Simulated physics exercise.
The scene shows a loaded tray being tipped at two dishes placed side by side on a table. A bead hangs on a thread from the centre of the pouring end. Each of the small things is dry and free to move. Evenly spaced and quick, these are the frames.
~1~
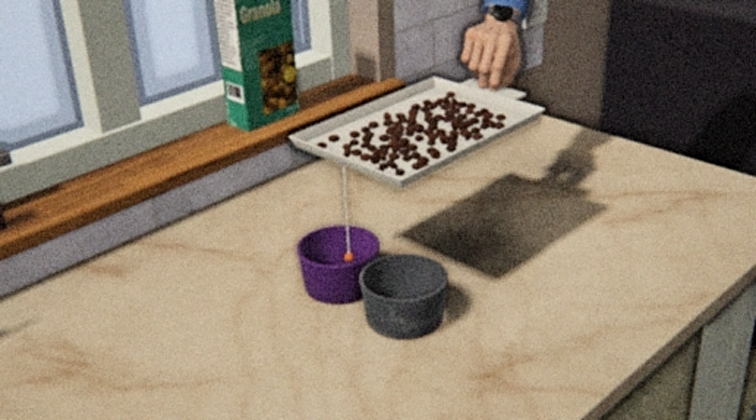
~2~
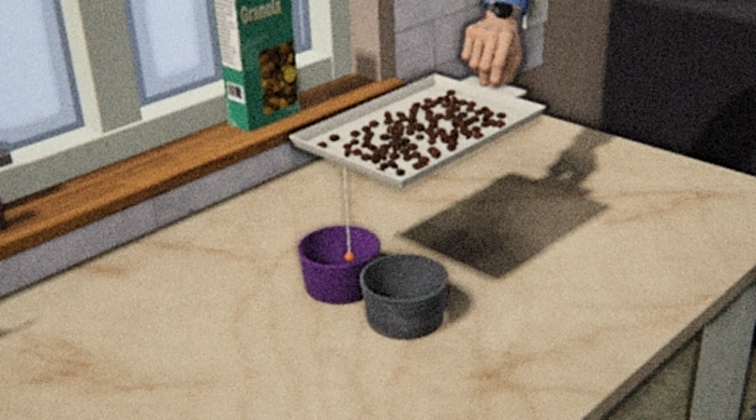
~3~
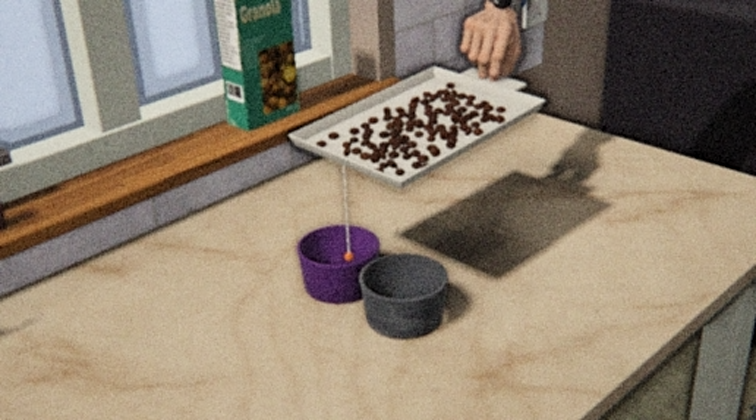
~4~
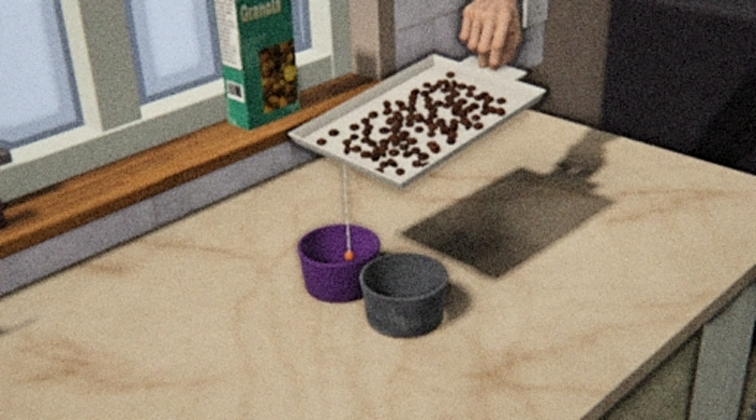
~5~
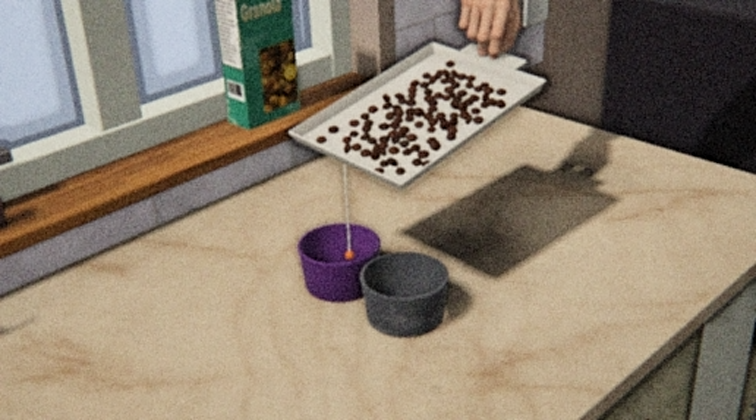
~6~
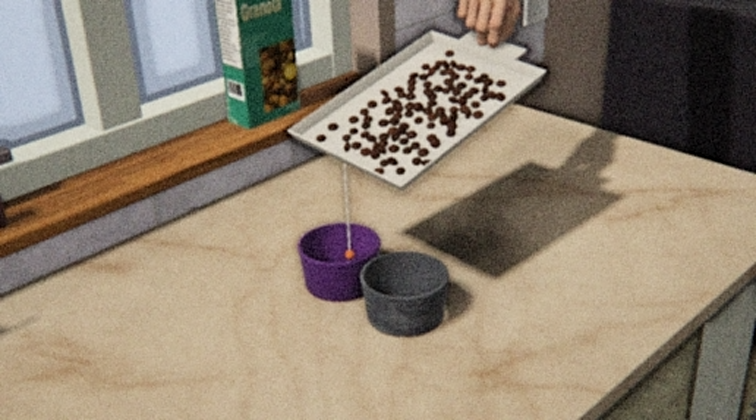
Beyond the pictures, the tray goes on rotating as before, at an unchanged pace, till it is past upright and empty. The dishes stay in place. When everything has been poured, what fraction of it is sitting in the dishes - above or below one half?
Mostly spilled.
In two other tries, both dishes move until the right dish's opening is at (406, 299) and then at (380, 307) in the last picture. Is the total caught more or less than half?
Taking them in turn, it's beyond half and then beyond half.
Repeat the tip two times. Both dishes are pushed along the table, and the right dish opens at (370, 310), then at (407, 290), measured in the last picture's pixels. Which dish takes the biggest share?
In the first try it's the one on the right, and in the second it's the one on the right.
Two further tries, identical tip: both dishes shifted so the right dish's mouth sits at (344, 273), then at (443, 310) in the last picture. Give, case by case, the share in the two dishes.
Respectively 30 % and 60 %.
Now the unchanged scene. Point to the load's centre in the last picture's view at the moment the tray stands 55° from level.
Close to (385, 152).
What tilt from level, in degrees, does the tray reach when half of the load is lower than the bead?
About 80 degrees.
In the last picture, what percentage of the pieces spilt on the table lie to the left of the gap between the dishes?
Close to 70 per cent.
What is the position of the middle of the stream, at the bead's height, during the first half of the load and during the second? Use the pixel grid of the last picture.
Around (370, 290) at first; around (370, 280) after that.
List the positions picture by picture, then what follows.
In the first frame, corners of the pouring end at (296, 136) and (401, 177), level; middle of the load at (419, 129), flat chocolate drops; left dish at (310, 277); right dish at (375, 311); bead on its thread at (349, 257).
In the second frame, corners of the pouring end at (296, 136) and (401, 177), level; middle of the load at (420, 128).
In the third frame, corners of the pouring end at (295, 135) and (401, 178), tipped barely, lowest at the right corner; middle of the load at (419, 124).
In the fourth frame, corners of the pouring end at (295, 133) and (401, 179), tipped a little, lowest at the right corner; middle of the load at (419, 118).
In the fifth frame, corners of the pouring end at (295, 131) and (401, 180), tipped a little, lowest at the right corner; middle of the load at (419, 112).
In the sixth frame, corners of the pouring end at (294, 130) and (401, 181), tipped a little, lowest at the right corner; middle of the load at (418, 107); left dish at (311, 275); right dish at (376, 309).
Soon after the last picture, tray tipped steeply; nearly all on the tray; a stray few in the air.
A little later, tray tipped right over; a small part on the tray; a small part in the right dish; about two thirds outside both; a small part in the air.
Later still, tray tipped past a quarter turn; a small part in the right dish; a stray few in the left dish; most outside both.
At rest, tray tipped past a quarter turn; a small part in the right dish; a stray few in the left dish; most outside both.
